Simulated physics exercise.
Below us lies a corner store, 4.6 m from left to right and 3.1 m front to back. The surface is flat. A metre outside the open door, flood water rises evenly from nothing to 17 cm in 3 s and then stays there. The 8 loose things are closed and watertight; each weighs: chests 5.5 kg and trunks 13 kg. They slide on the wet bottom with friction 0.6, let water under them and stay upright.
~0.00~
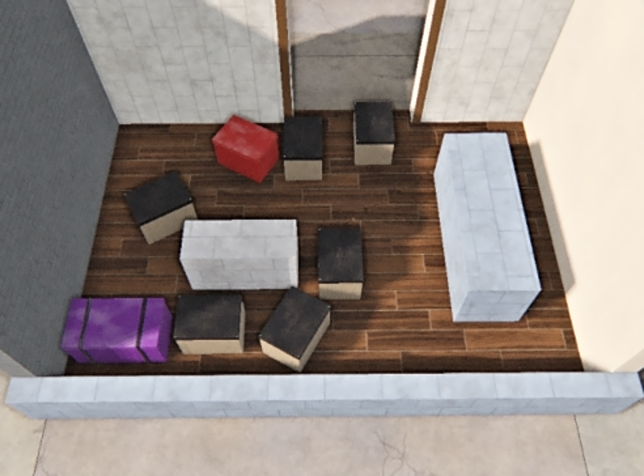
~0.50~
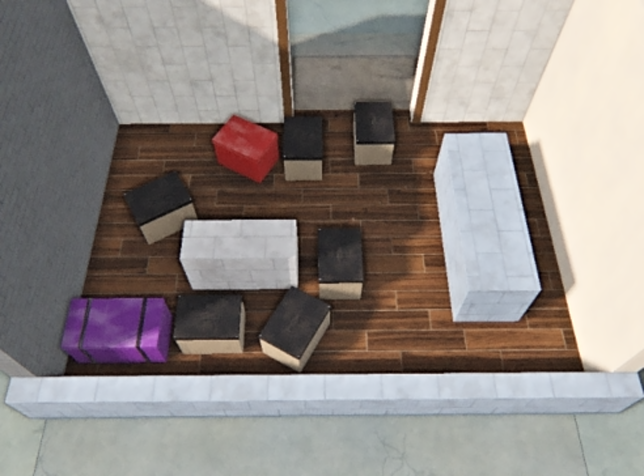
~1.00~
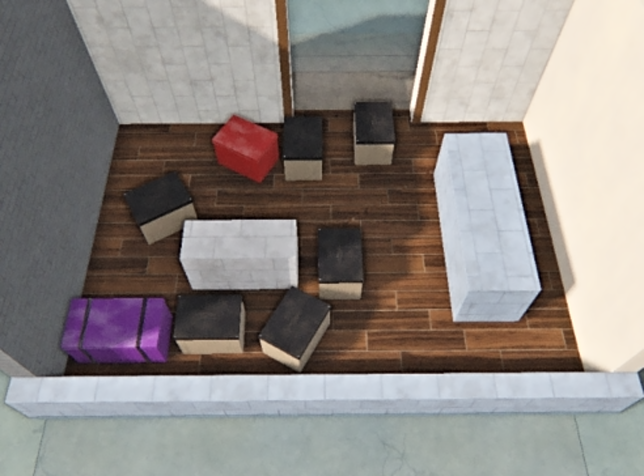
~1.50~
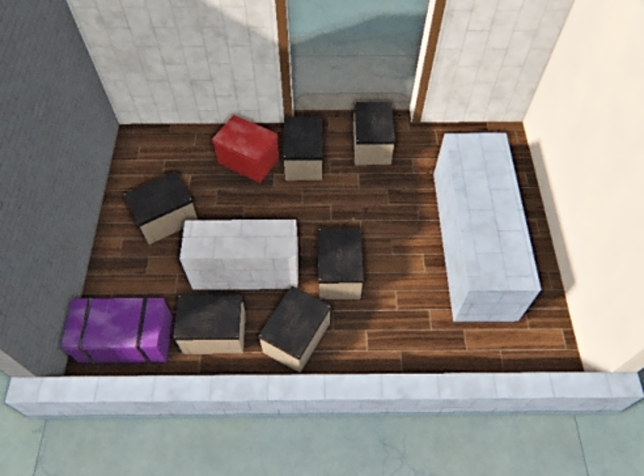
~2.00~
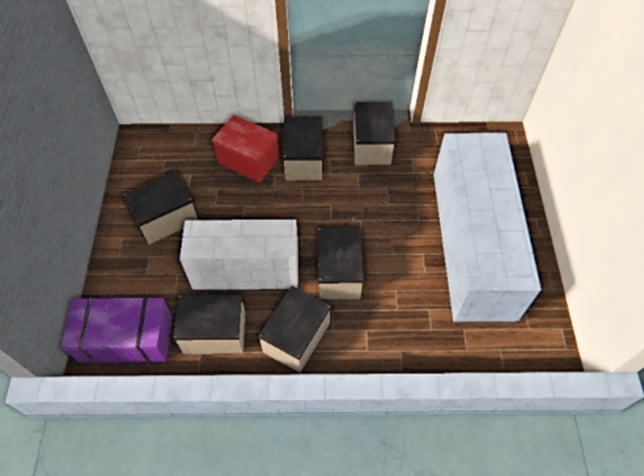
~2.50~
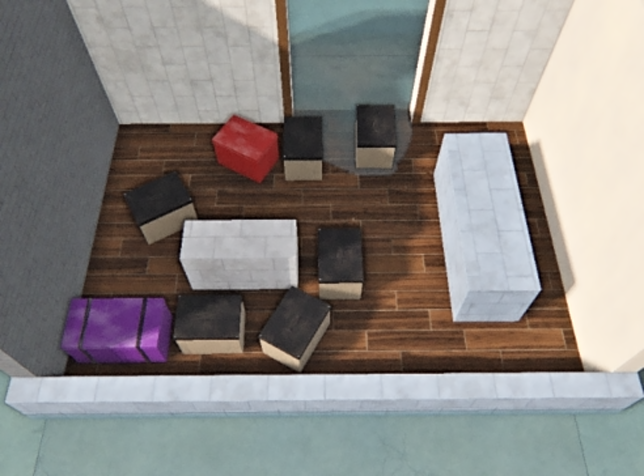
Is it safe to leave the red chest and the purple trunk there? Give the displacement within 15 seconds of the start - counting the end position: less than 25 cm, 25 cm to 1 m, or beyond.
Red chest slides a little; purple trunk gets carried off.
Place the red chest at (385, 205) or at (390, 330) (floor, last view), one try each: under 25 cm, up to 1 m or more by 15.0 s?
In that order: It ends far away; it gets carried off.
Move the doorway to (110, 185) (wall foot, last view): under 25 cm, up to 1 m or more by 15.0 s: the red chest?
Then the red chest gets carried off.
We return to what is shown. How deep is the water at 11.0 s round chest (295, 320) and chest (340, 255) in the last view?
Roughly 8 and 9 cm.
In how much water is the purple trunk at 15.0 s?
Roughly 10 cm.
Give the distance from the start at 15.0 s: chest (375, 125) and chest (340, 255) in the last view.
In turn: 250 cm, 120 cm.
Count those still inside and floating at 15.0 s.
At that moment 8.
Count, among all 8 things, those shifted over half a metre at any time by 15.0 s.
I count 8.
After 3.5 s the red chest is near (245, 137), 0.0 m from its start, aground; the purple trunk is near (113, 322), 0.0 m from its start, aground; 0 afloat.
After 6.8 s the red chest is near (222, 142), 0.2 m from its start, aground; the purple trunk is near (109, 322), 0.0 m from its start, afloat; 5 afloat.
After 11.0 s the red chest is near (231, 171), 0.5 m from its start, afloat; the purple trunk is near (124, 228), 0.9 m from its start, afloat; 8 afloat.
After 15.0 s the red chest is near (200, 169), 0.6 m from its start, afloat; the purple trunk is near (261, 155), 2.1 m from its start, afloat; 8 afloat.
